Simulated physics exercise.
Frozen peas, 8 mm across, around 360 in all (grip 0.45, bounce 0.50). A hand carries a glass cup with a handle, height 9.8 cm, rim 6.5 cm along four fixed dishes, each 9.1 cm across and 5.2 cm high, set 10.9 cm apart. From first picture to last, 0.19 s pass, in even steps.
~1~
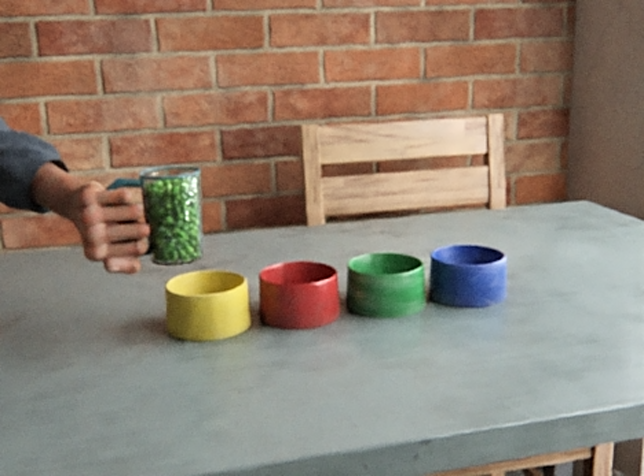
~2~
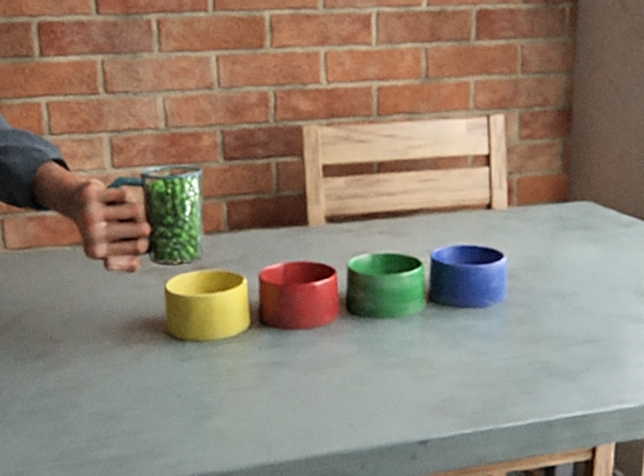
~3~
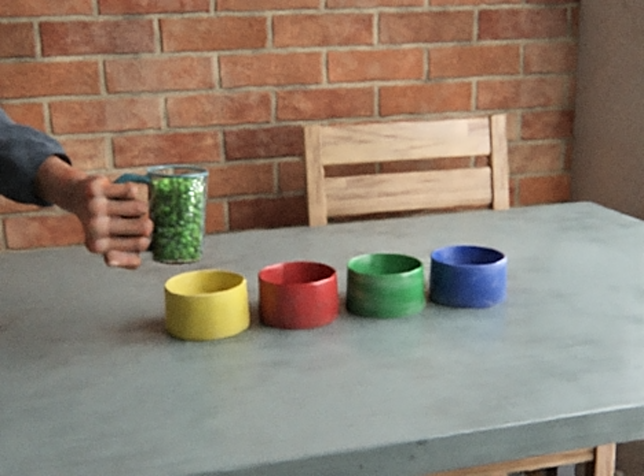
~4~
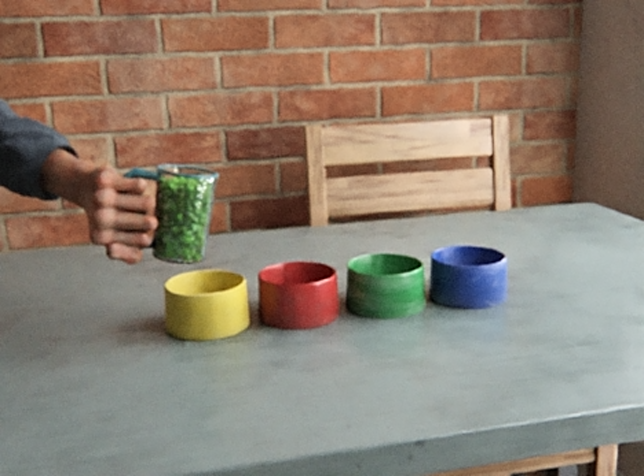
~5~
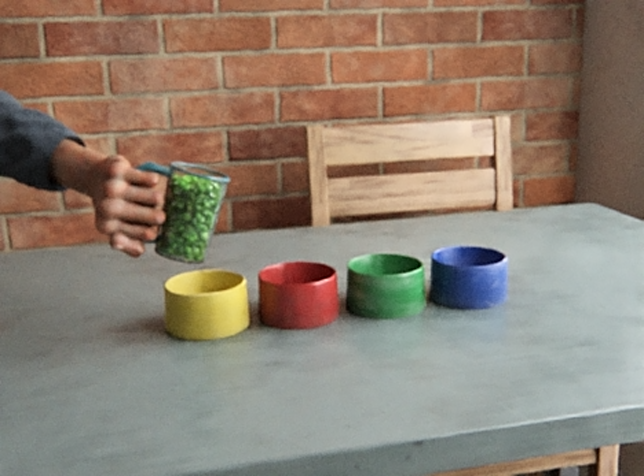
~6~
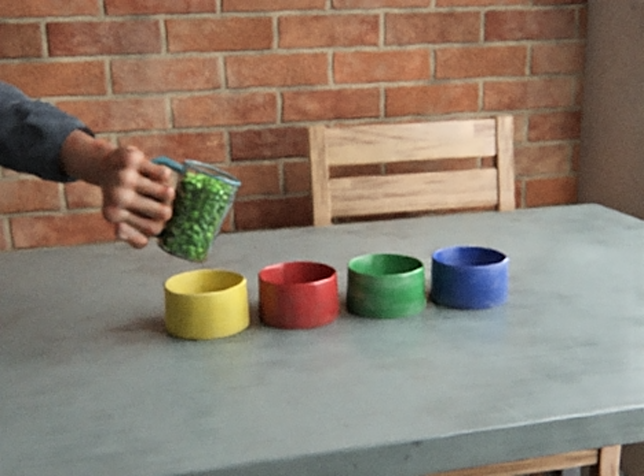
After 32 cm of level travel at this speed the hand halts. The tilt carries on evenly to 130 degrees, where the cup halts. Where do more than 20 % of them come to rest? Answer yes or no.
Red dish: No; blue dish: No; green dish: Yes; yellow dish: No; on the counter: Yes.
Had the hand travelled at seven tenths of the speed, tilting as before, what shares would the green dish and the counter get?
Then: Green 0; counter 20.
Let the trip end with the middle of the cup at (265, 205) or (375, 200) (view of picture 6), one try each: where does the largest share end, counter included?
Most goes to: Red; green.
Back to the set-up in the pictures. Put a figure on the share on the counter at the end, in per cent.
Roughly 30 per cent.
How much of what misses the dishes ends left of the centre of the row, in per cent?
Some 50 per cent.
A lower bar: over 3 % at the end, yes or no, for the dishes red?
Red yes.
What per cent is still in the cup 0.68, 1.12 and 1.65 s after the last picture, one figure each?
In turn: 30, 0, 0.
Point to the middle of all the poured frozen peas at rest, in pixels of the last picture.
Around (381, 298).
Then, 0.68 s after the last picture, tilt 130 degrees; cup holds 30 %, red 5 %, green 30 %.
Then, 1.12 s after the last picture, tilt 130 degrees; cup holds 0 %, red 5 %, green 60 %.
Then, 1.65 s after the last picture, tilt 130 degrees; cup holds 0 %, red 5 %, green 60 %.
In the end, red 5 %, blue 0 %, green 60 %, yellow 0 %, counter 30 %.
